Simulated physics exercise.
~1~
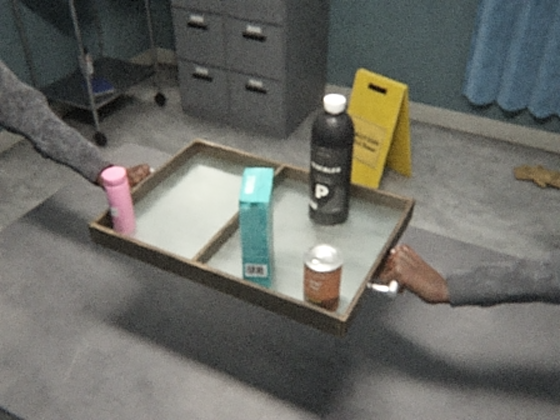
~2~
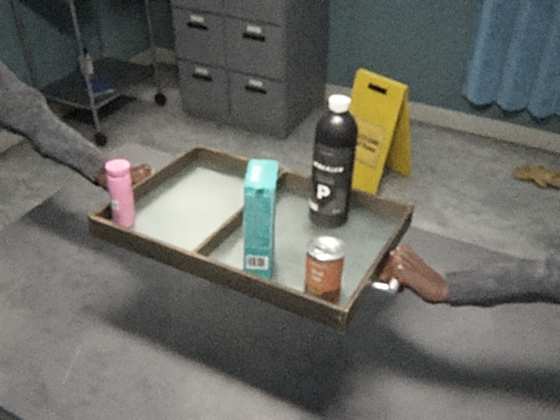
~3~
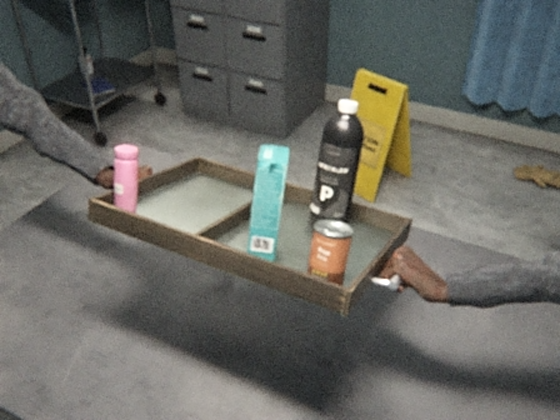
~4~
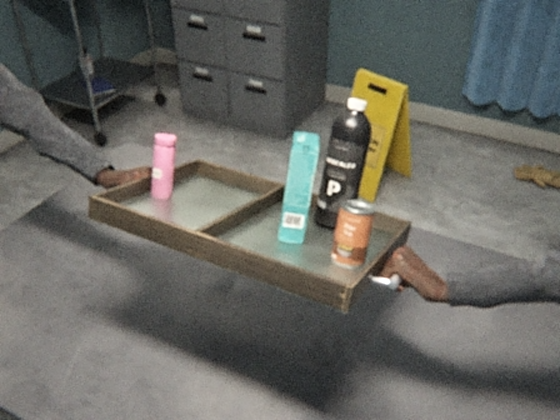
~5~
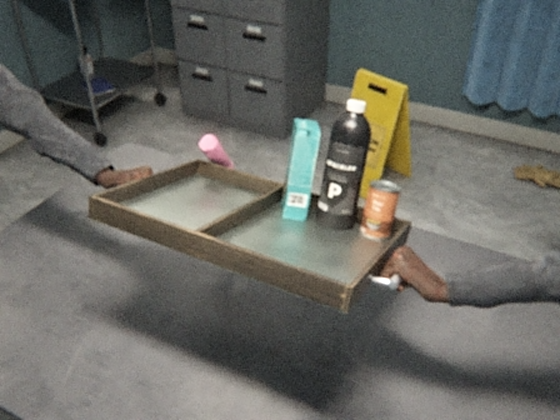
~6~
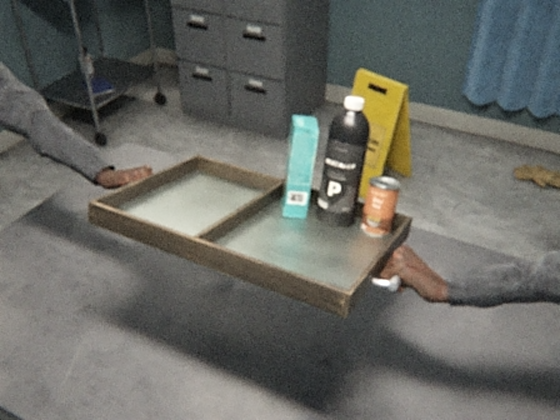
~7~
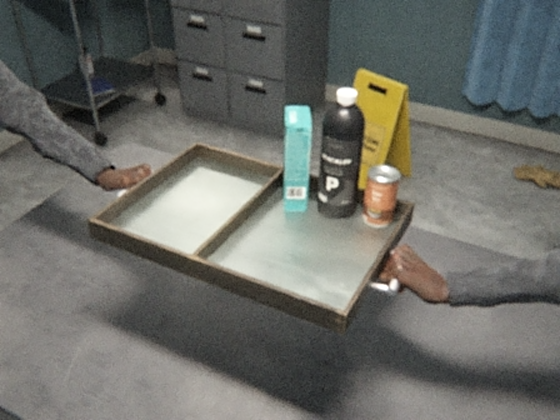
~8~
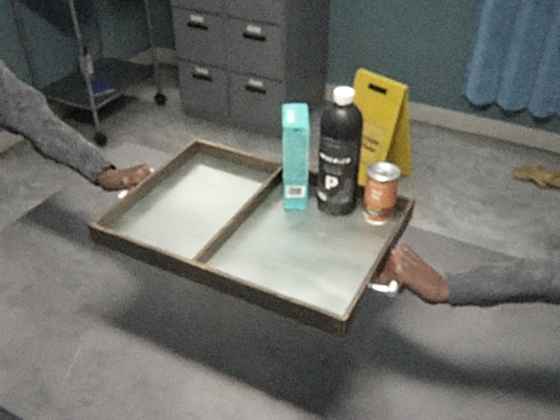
In a grey room, hands tilting a tray away and levelling it, items sliding back and a pink bottle tumbling off the far edge.
